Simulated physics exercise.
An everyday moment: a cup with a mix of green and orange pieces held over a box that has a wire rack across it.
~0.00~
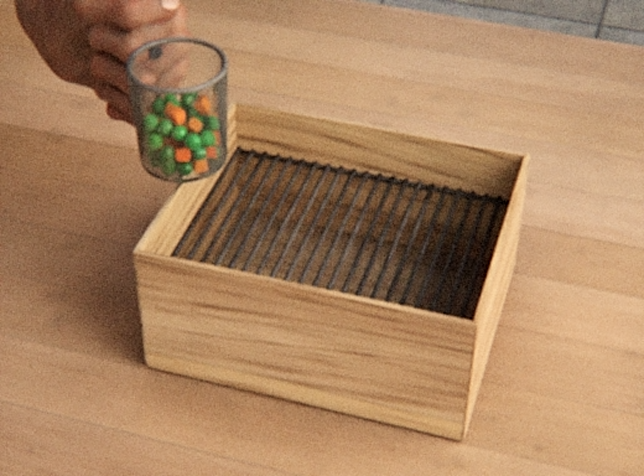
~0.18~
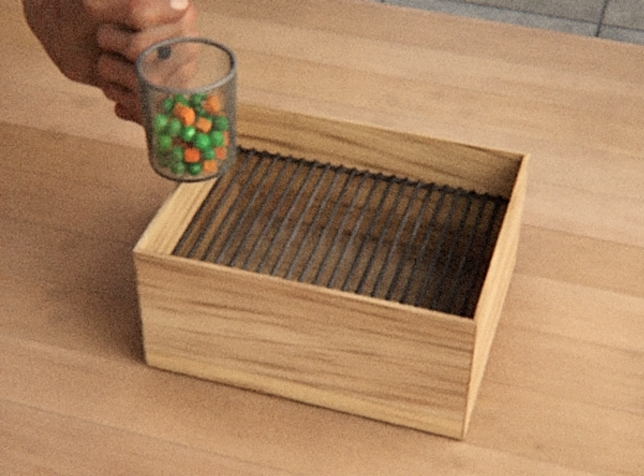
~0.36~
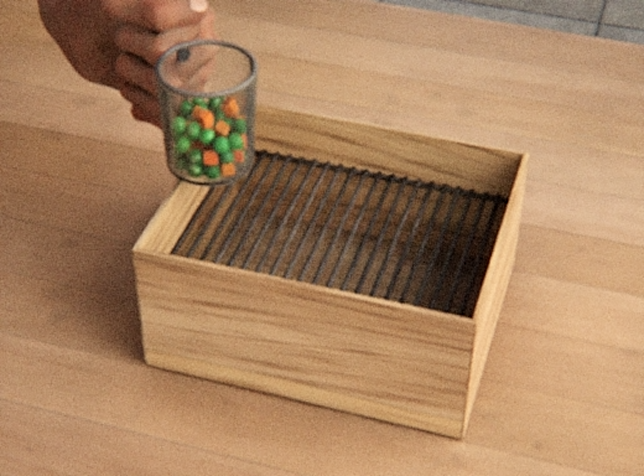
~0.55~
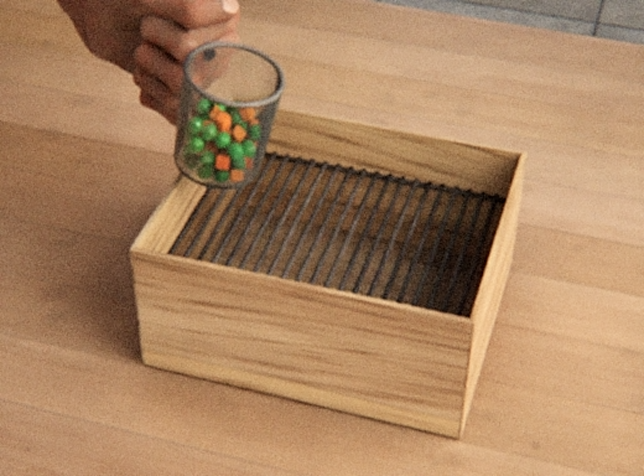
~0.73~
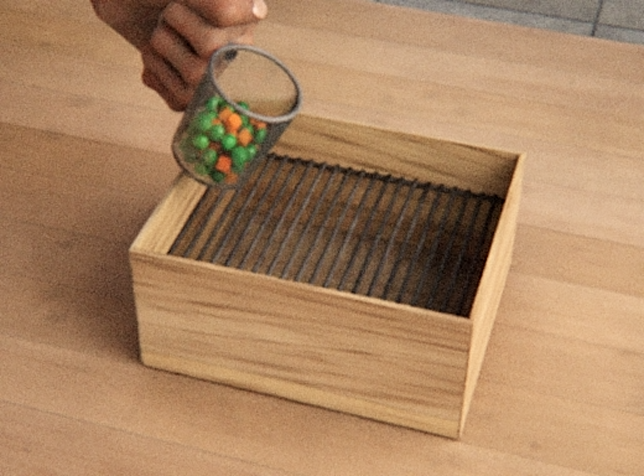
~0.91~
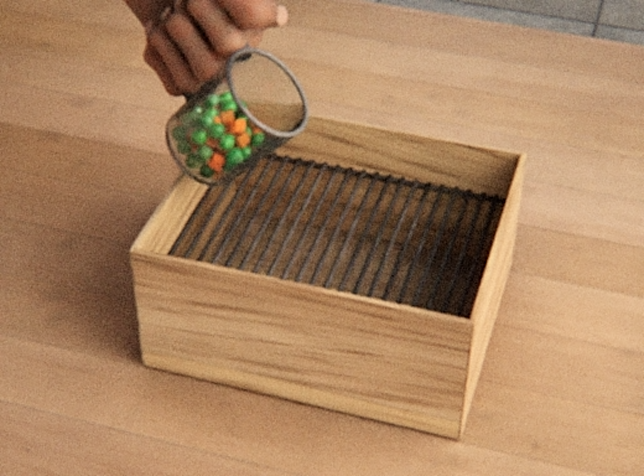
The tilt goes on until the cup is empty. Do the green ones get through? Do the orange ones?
The green pieces stay on top; the orange pieces stay on top.
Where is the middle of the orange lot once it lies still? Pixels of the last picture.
Around (310, 234).
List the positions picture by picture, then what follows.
Cup at (180, 112), upright; rack at (461, 271), 22 wires across; green wooden balls at (183, 127), wider than the gaps; orange dice-shaped beads at (186, 142), wider than the gaps, in the first frame.
Cup at (189, 112), upright; orange ones at (195, 142), in the second frame.
Cup at (208, 115), upright; green ones at (210, 130), in the third frame.
Cup at (226, 118), tipped 12°; orange ones at (224, 147), in the fourth frame.
Cup at (234, 120), tipped 27°; green ones at (225, 131), in the fifth frame.
Cup at (234, 121), tipped 41°; rack at (458, 270); green ones at (221, 127); orange ones at (217, 143), in the sixth frame.
Around 1.36 s, green ones, all in the cup; orange ones, all in the cup.
Around 1.76 s, green ones, most in the cup, about a quarter on or over the wires; orange ones, most in the cup, a small part on or over the wires.
Around 2.09 s, green ones, all on or over the wires; orange ones, all on or over the wires.
Finally (2.8 s), green ones, all on the wires, none under the rack; orange ones, all on the wires, none under the rack.
